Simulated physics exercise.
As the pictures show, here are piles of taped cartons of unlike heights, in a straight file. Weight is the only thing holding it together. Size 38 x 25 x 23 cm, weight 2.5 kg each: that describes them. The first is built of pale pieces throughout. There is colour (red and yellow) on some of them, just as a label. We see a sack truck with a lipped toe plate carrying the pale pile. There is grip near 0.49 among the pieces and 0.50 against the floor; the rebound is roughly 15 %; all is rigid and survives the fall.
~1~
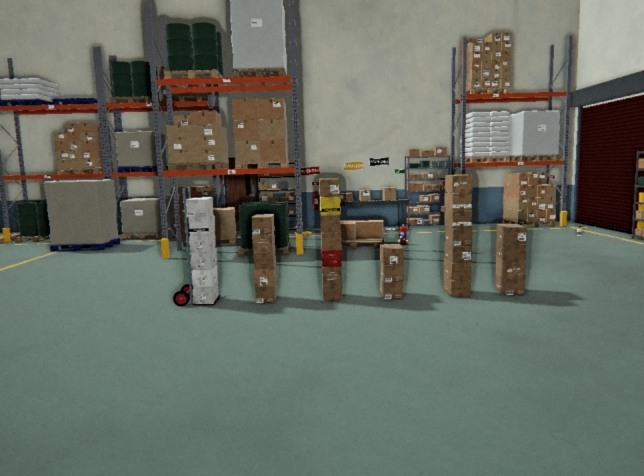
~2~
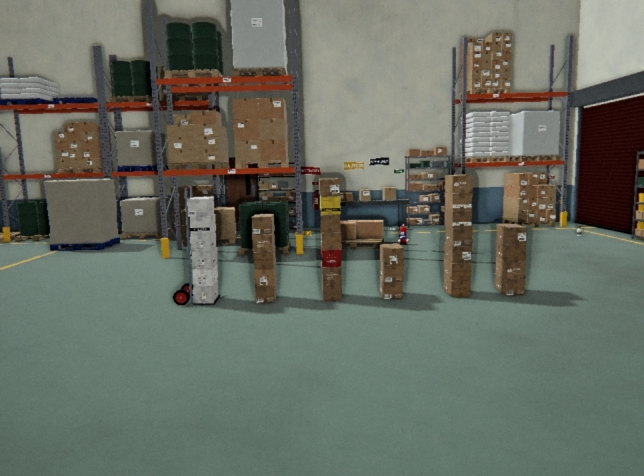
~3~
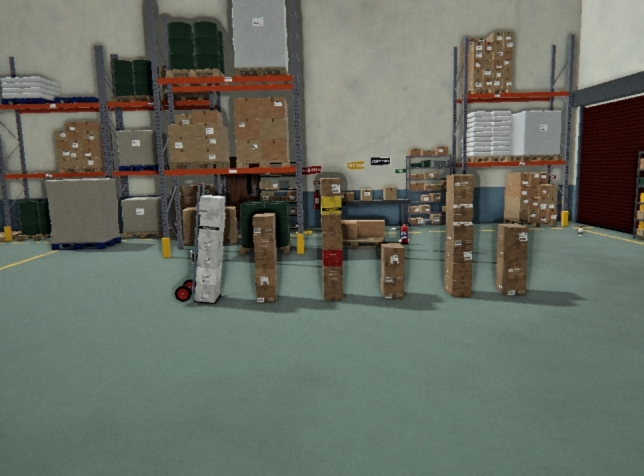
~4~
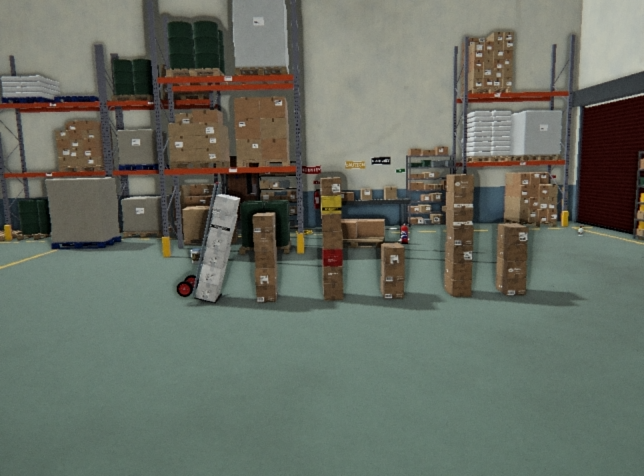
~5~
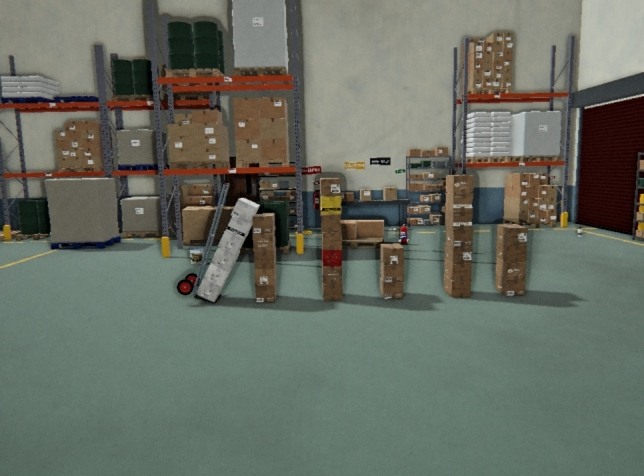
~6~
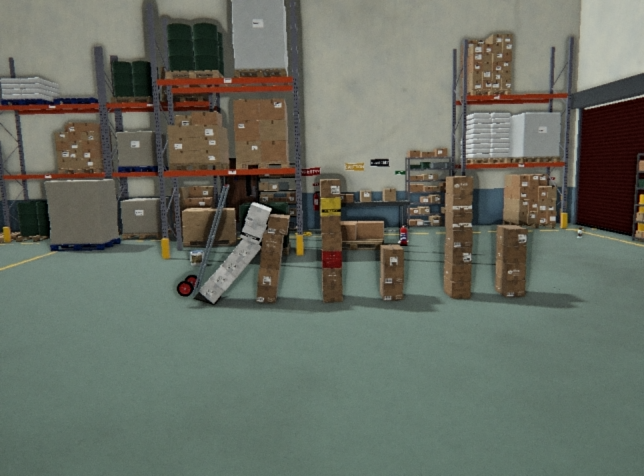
A warehouse with a pale green floor and loaded orange-and-blue racks along the back wall is seen from the front by a still camera. A row of carton stacks of differing heights stands across the floor, a white one on a sack truck at the left, the others brown, one with yellow and red bands. The truck and white stack tilt rightward, the stack bending against its shorter brown neighbour, which leans slightly.
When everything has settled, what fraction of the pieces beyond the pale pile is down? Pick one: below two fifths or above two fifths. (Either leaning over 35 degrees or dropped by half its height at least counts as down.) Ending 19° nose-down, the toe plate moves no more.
Above two fifths.
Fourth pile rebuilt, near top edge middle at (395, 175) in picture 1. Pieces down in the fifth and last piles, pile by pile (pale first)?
Down by pile: Fifth 7, last 4.
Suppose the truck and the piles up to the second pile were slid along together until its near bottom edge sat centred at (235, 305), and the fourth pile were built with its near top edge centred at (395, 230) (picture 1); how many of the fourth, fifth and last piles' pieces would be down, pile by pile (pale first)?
The tally would be fourth 0, then fifth 0, then last 0.
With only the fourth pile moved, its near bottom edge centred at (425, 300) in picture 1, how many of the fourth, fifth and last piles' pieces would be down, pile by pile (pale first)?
Fourth 0, fifth 0, last 0 down.
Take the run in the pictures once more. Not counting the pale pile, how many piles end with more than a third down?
Total count: 5.
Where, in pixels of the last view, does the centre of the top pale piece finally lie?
Around (316, 259).
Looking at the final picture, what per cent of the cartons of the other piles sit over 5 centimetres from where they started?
Moved: 95 per cent.
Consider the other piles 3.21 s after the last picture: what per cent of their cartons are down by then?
By then, 90 per cent.
Then, 0.31 s on from the sixth picture, 6 of the pale pile down; none of the 26 other cartons down, 5 disturbed.
Then, 0.81 s on from the sixth picture, 6 of the pale pile down; 6 of the 26 other cartons down; yellow carton tipped 50°, 10 cm lower; red carton tipped 29°.
Then, 2.05 s on from the sixth picture, 6 of the pale pile down; 14 of the 26 other cartons down; yellow carton on its side; red carton tipped 48°, 30 cm lower.
Then, 3.21 s on from the sixth picture, 6 of the pale pile down; 23 of the 26 other cartons down; yellow carton on its side; red carton tipped 48°, 30 cm lower.
Finally, 6 of the pale pile down; 23 of the 26 other cartons down; yellow carton on its side; red carton tipped 48°, 30 cm lower. That is 88 per cent. Seen by the last camera, middles, yellow carton near (393, 262), red carton near (382, 278).
